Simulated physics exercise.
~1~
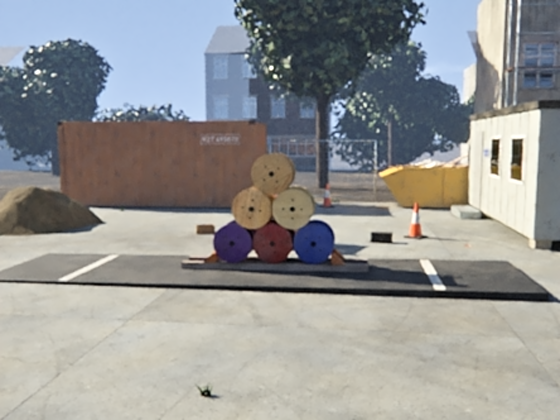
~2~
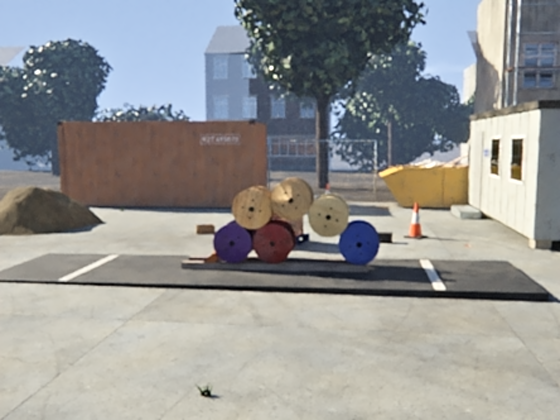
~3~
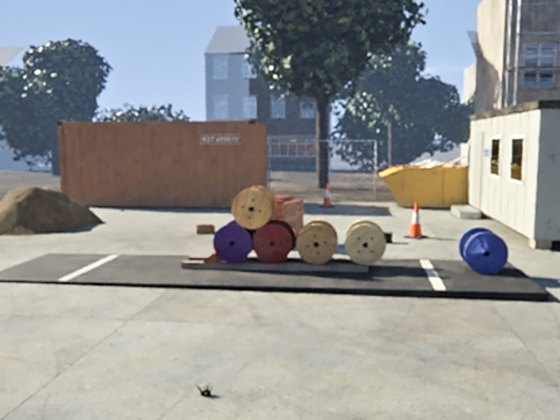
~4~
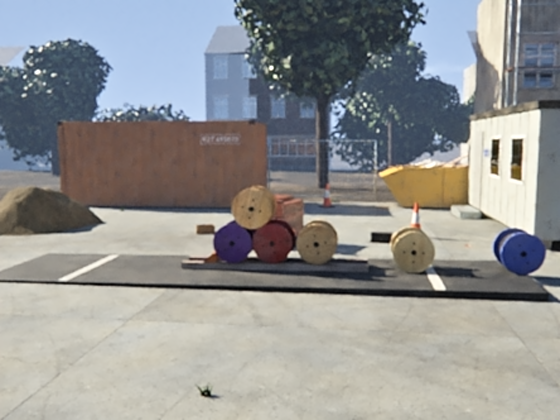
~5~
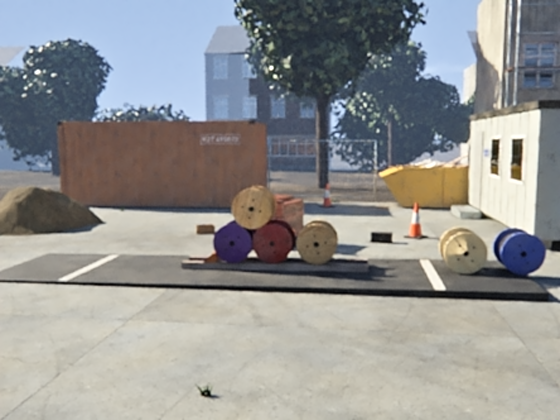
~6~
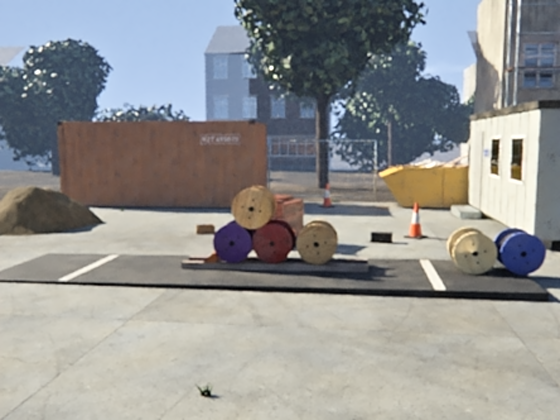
At first, six cable reels sit stacked in a pyramid on a low platform in a paved yard, with purple, red and blue along the bottom and three wooden-coloured ones above. The blue reel rolls away to the right, and the upper reels begin to sink into the gap. The blue one drops off the platform and rolls past the right white line, while two pale reels settle beside the red. One of these then follows across the line and comes to rest near the blue. Purple and red stay put, with one pale reel on top of them and another beside red.
